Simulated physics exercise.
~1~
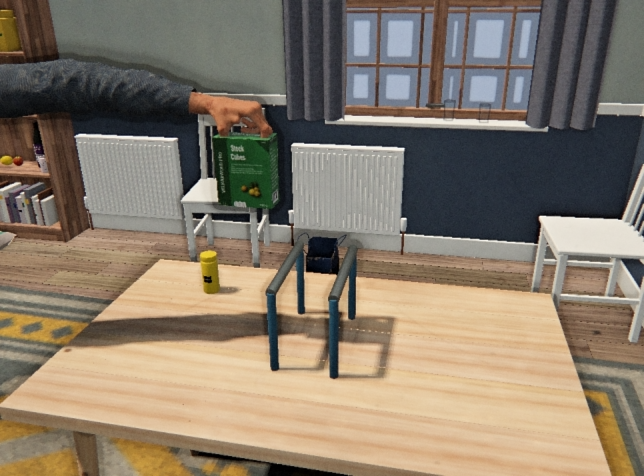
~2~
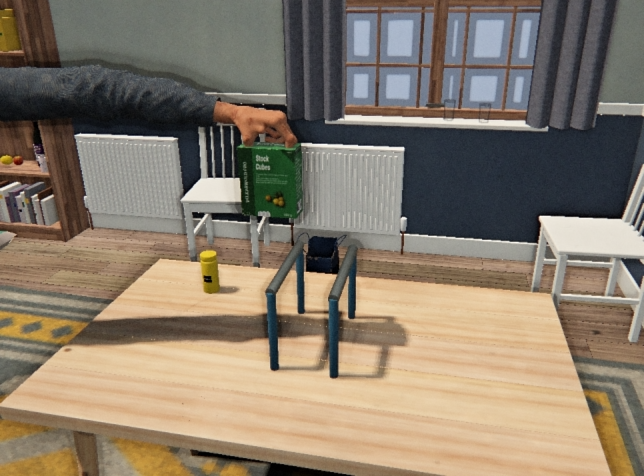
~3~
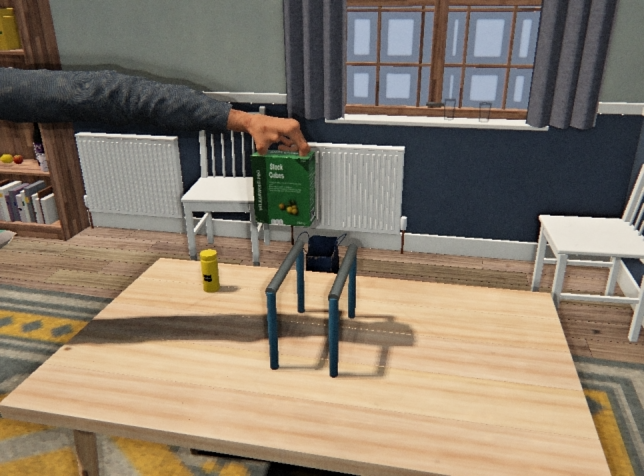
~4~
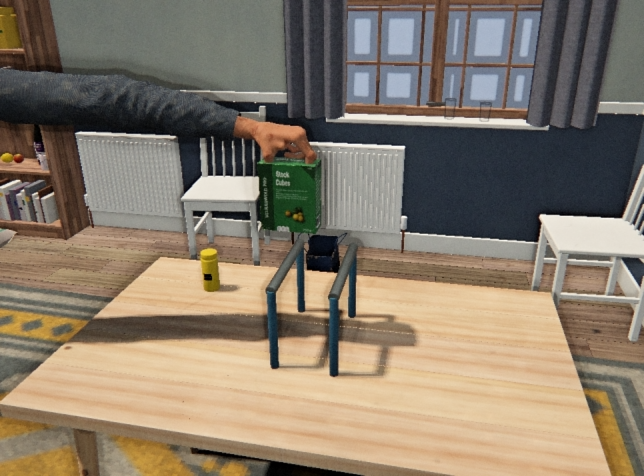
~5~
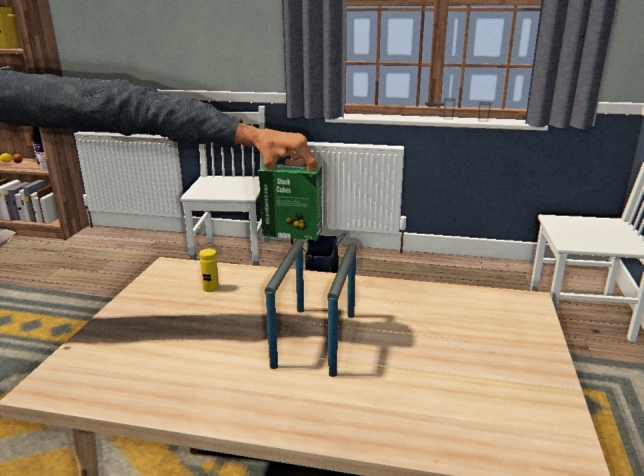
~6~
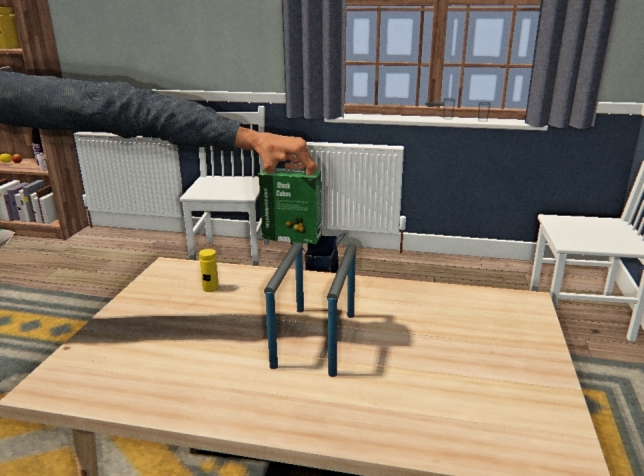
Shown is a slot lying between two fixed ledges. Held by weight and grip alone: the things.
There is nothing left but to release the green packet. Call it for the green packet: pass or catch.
I call it a catch.
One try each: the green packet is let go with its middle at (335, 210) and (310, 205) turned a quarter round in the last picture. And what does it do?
Held; passes.
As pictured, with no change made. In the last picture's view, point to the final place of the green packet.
Around (317, 249).
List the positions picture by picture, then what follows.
In the first picture, on its way; green packet (247, 170); yellow shaker (210, 273).
In the second picture, on its way; green packet (271, 180); yellow shaker (210, 272).
In the third picture, on its way; green packet (285, 188); yellow shaker (210, 271).
In the fourth picture, on its way; green packet (290, 195); yellow shaker (210, 270).
In the fifth picture, on its way; green packet (291, 202); yellow shaker (209, 271).
In the sixth picture, poised above the slot; green packet (291, 206); yellow shaker (209, 271).
Then, 0.20 s after the last picture, green packet slid a little near (292, 226).
Then, 0.40 s after the last picture, green packet tipped 49° from how it was near (318, 250).
At rest, tipped over on the stand or table, green packet; yellow shaker in place. Seen from the same camera at the end, green packet near (317, 249). The packet stays on top.
